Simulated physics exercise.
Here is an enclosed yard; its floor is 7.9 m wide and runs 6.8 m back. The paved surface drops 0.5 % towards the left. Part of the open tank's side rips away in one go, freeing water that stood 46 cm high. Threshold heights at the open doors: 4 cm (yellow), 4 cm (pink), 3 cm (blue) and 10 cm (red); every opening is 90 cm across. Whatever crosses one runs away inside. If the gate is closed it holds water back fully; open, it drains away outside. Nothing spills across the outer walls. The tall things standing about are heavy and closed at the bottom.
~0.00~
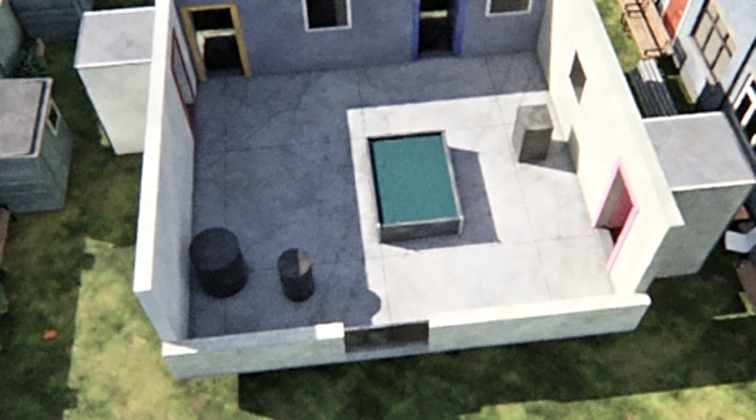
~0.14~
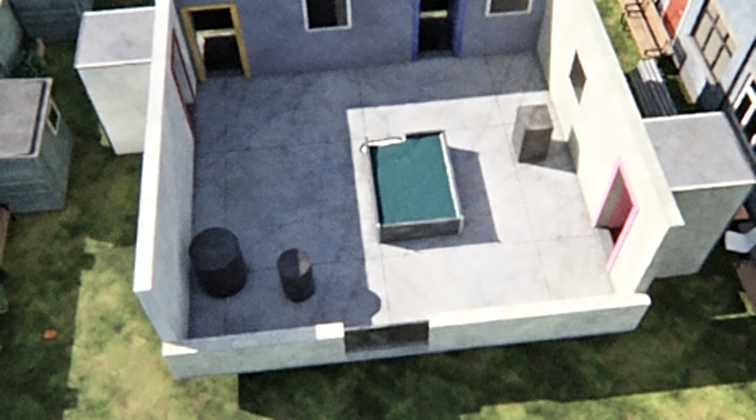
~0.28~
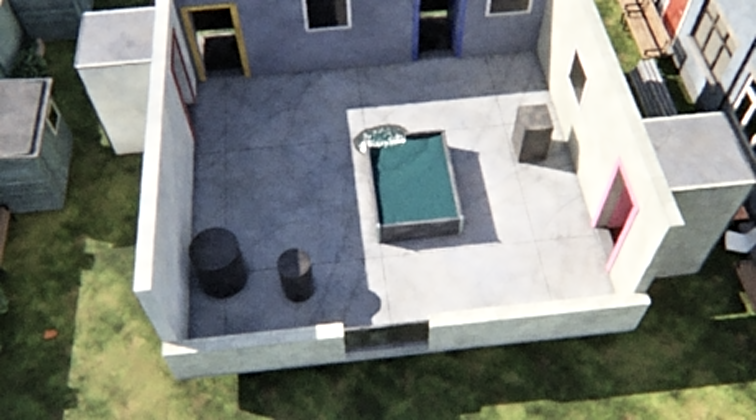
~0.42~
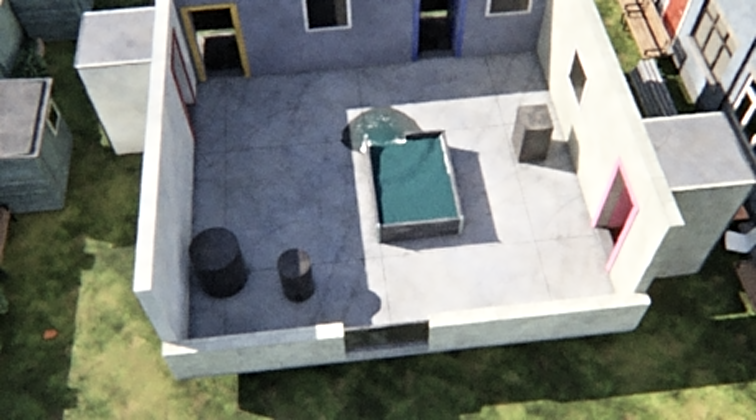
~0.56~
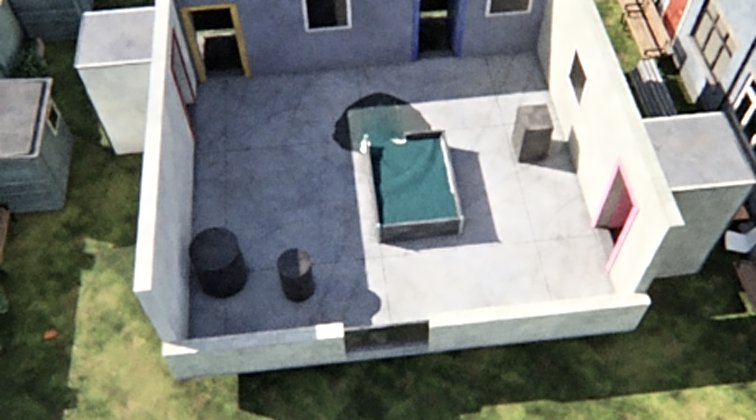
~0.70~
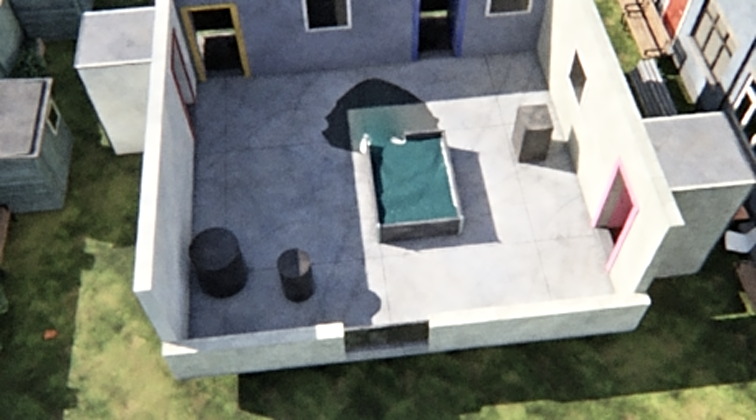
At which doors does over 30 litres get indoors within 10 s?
Within that time: At the yellow door it passes the limit; at the pink door it keeps below the limit; at the blue door it goes over the limit; at the red door it keeps below the limit.
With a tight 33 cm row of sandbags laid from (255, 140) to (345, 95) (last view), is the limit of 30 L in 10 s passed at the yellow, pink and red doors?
Then: Yellow below, pink not over, red not over.
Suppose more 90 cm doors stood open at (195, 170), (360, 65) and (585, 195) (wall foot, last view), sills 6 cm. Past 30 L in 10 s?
In that order: Under, above, not over.
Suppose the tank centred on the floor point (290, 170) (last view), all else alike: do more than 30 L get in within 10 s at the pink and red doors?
Against that limit: Pink under, red under.
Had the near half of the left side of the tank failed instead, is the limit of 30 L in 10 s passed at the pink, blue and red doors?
Then: Pink below, blue not over, red not over.
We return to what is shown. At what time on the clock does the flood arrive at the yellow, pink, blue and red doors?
Arrival: Yellow 2.2 s, pink 8.0 s, blue 1.6 s, red 3.2 s.
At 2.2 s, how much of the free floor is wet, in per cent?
About 15 per cent.
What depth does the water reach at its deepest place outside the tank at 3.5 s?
Up to some 18 cm.
After 1.4 s water covers 15 % of the floor and is deepest (28 cm) near (382, 149); yellow door not reached, pink door not reached, blue door not reached, red door not reached.
After 2.2 s water covers 15 % of the floor and is deepest (24 cm) near (382, 149); yellow door 2 cm at the sill, 0 L in, pink door not reached, blue door 9 cm at the sill, 4 L in, red door not reached.
After 3.5 s water covers 25 % of the floor and is deepest (18 cm) near (196, 86); yellow door 6 cm at the sill, 1 L in, pink door not reached, blue door 8 cm at the sill, 27 L in, red door 9 cm at the sill, 0 L in.
After 6.0 s water covers 40 % of the floor and is deepest (12 cm) near (382, 149); yellow door 9 cm at the sill, 25 L in, pink door not reached, blue door 6 cm at the sill, 46 L in, red door 10 cm at the sill, 6 L in.
After 10.0 s water covers 60 % of the floor and is deepest (7 cm) near (210, 261); yellow door 7 cm at the sill, 62 L in, pink door 1 cm at the sill, 0 L in, blue door 4 cm at the sill, 55 L in, red door 6 cm at the sill, 6 L in.
